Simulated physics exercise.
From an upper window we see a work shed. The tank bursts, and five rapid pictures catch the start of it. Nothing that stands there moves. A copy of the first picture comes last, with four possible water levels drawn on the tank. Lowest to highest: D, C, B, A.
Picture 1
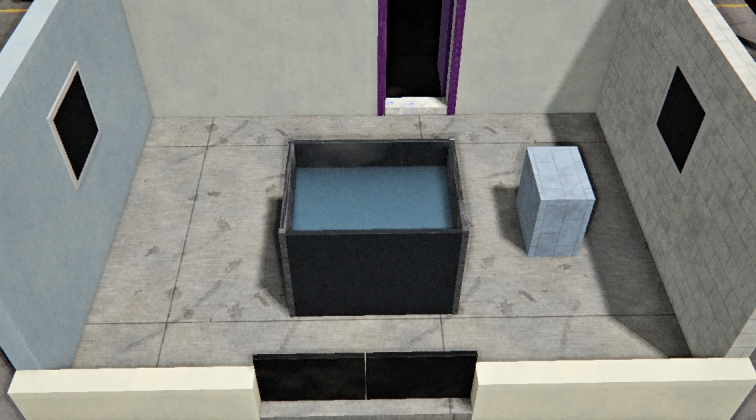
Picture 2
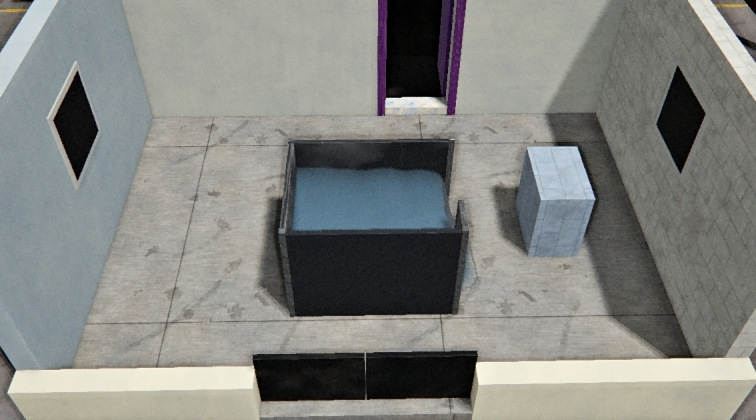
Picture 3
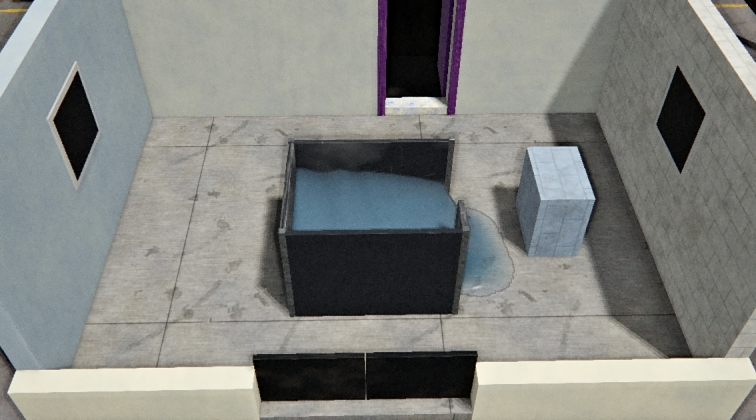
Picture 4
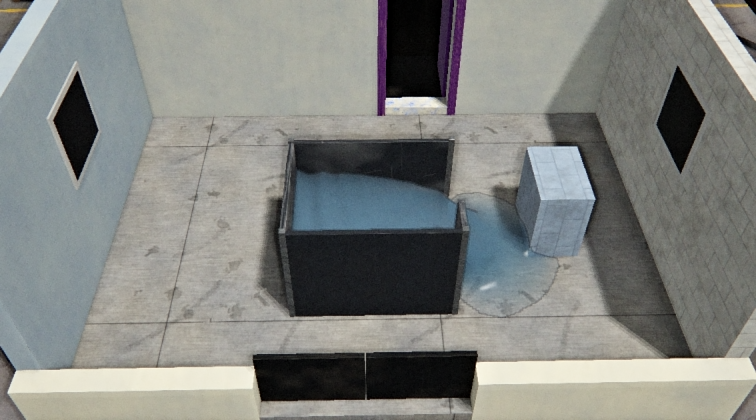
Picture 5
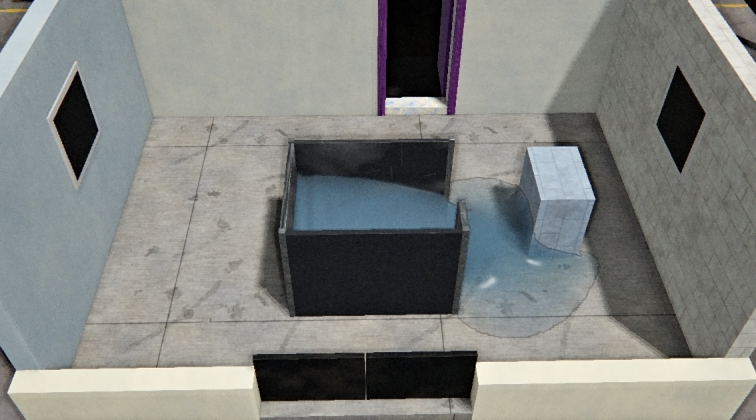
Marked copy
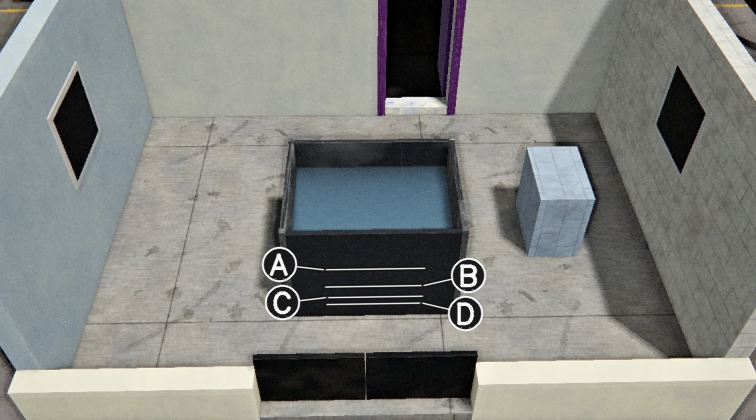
Water pours from the right side of a dark tank and spreads around a pale block.
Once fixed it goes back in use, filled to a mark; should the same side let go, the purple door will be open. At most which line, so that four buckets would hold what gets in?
I would pick level A.
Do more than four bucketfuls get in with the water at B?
No, that is safe.
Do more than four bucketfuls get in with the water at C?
No, that is safe.
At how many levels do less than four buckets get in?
All of them.
In white, A at (374, 269); B at (374, 286); C at (374, 296); D at (374, 303); from the bottom up D, C, B, A.
With A, a bucket or two gets in.
With B, nothing gets over.
With C, nothing gets over.
With D, nothing gets over.
